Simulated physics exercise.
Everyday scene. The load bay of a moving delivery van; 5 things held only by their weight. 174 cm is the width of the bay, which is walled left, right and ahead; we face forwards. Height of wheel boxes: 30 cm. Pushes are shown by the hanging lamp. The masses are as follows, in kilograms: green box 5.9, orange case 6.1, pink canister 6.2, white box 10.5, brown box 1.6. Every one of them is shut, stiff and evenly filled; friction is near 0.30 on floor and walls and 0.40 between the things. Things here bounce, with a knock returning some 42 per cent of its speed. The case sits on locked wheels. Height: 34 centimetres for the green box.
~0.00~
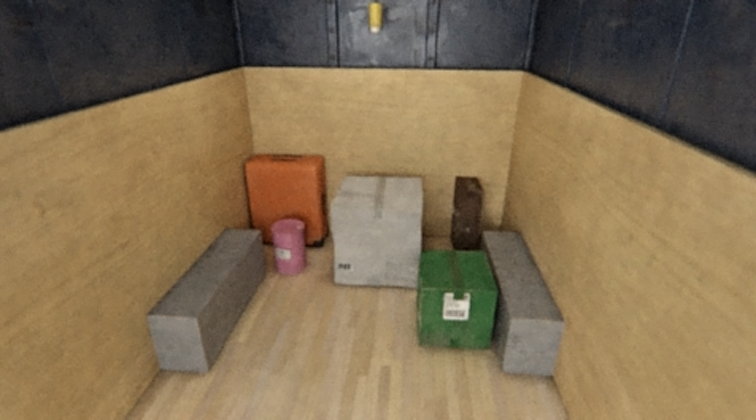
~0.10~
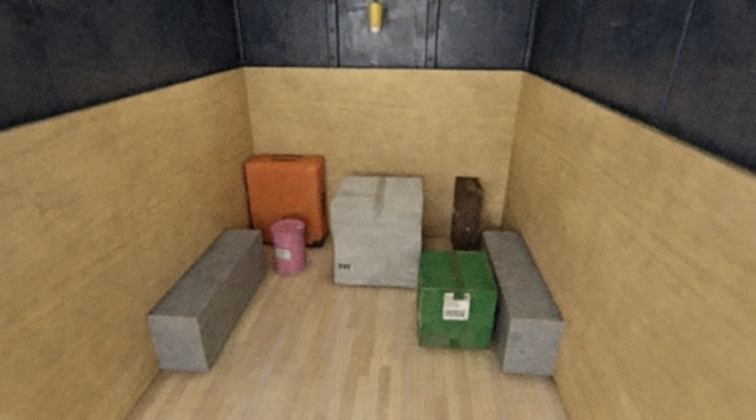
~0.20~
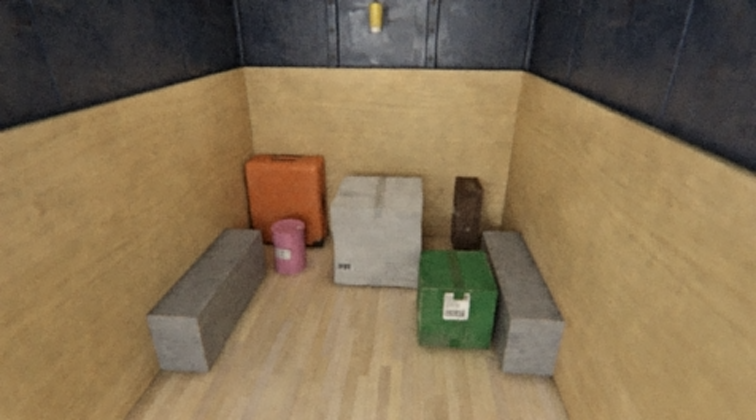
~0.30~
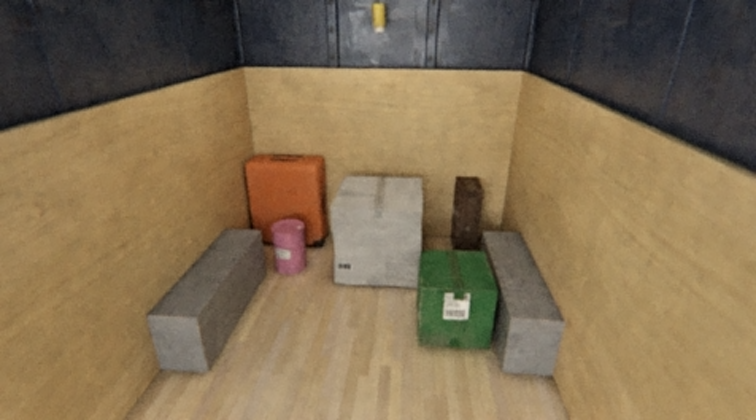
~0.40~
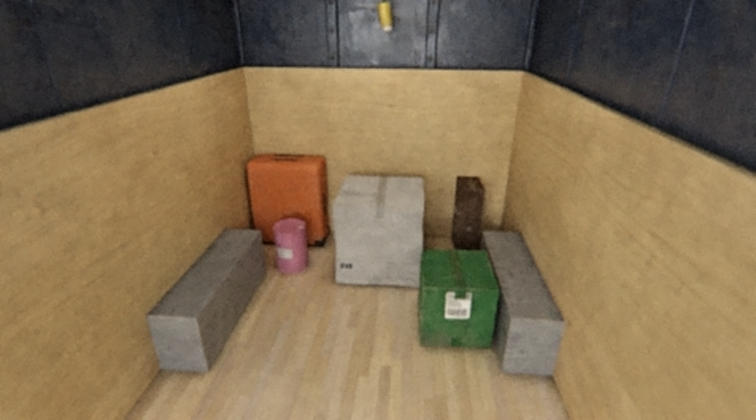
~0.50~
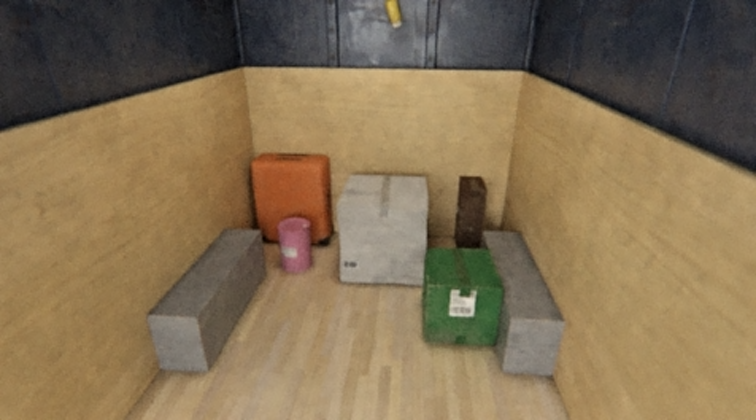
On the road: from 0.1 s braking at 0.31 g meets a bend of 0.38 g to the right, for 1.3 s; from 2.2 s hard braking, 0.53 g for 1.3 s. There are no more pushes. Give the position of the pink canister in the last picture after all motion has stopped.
The pink canister ends near (382, 222).
After 0.70 s, push 0.31 g forwards, 0.38 g right; pink canister slid 15 cm near (312, 240); white box slid 15 cm; orange case slid 9 cm.
After 0.90 s, push 0.31 g forwards, 0.38 g right; pink canister slid 30 cm near (334, 236); white box slid 28 cm; orange case slid 14 cm.
After 1.20 s, push 0.25 g forwards, 0.30 g right; pink canister slid 52 cm near (369, 234); white box slid 39 cm; orange case slid 20 cm.
After 2.70 s, push 0.53 g forwards; pink canister slid 68 cm near (382, 222); white box slid 40 cm; orange case slid 21 cm.
At rest (4.1 s), not toppled but over 15 cm from the start, green box, orange case, pink canister, white box and brown box. Seen from the same camera at the end, pink canister near (382, 222).
